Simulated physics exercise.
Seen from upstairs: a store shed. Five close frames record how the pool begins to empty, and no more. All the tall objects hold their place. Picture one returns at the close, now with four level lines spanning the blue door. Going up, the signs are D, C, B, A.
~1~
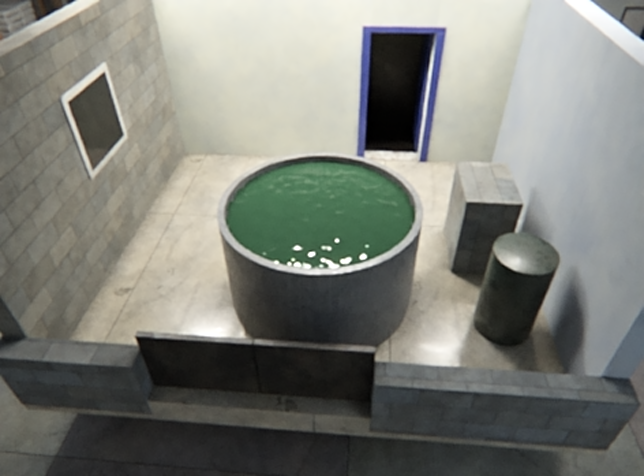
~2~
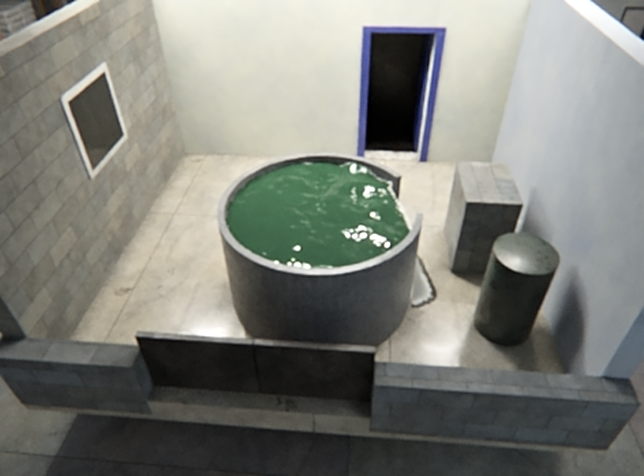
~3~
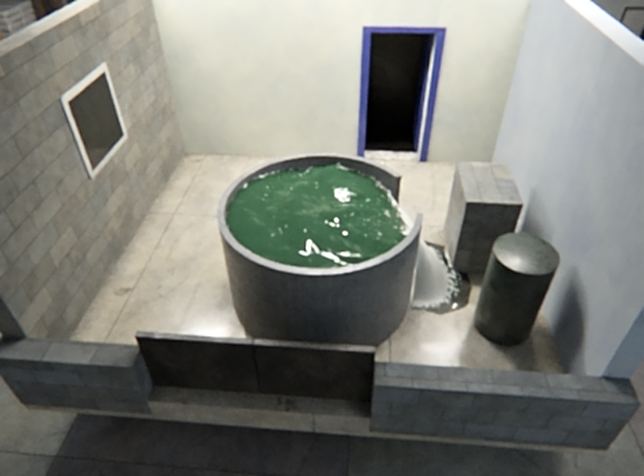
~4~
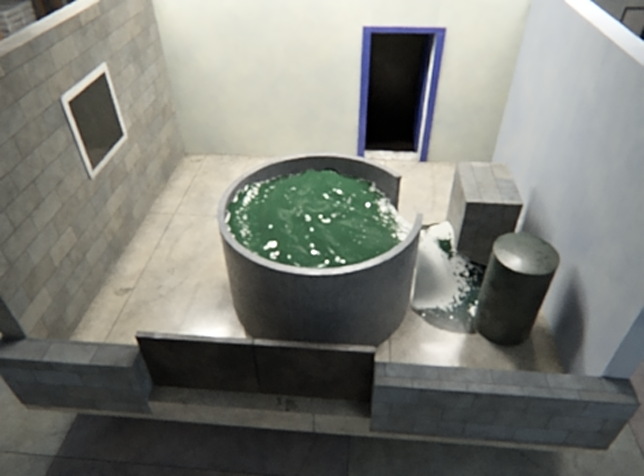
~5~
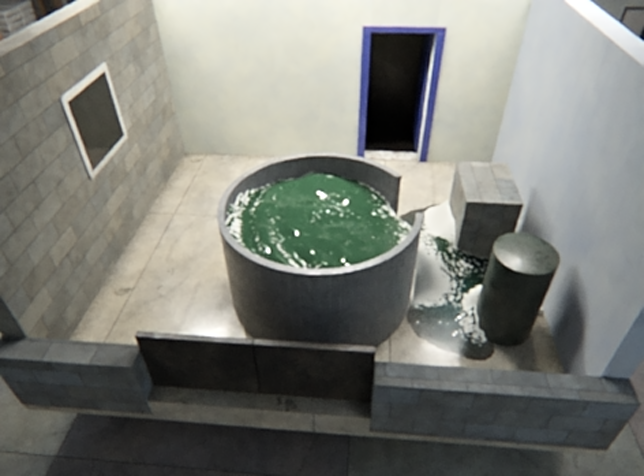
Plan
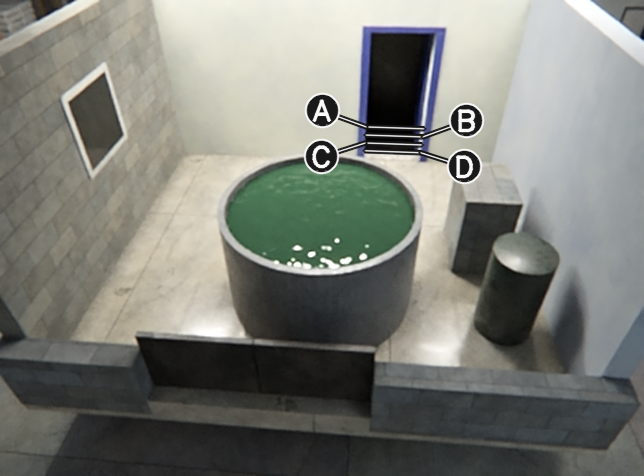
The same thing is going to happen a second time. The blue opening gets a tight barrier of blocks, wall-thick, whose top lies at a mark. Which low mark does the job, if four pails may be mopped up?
Take C.
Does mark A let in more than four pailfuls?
No, not at all.
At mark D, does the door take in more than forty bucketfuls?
No.
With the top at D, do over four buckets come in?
Yes, that goes wrong.
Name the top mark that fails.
That would be D.
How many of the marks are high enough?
Three of the four.
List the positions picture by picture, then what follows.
In the first frame, water in the pool at rest, its middle at (320, 210); foot of the blue doorway at (391, 160); shut gate at (256, 349).
In the second frame, front seen at (414, 303), 1 % of the ground wet.
In the third frame, front seen at (443, 250), 4 % of the ground wet.
In the fourth frame, front seen at (441, 223), 7 % of the ground wet.
In the fifth frame, front seen at (540, 311), 11 % of the ground wet.
On the marked copy, A at (394, 127); B at (394, 136); C at (393, 143); D at (392, 151); from the bottom up D, C, B, A.
If A is chosen, nothing gets over.
If B is chosen, nothing gets over.
If C is chosen, a bucket or two gets in.
If D is chosen, some 20 bucketfuls get in.
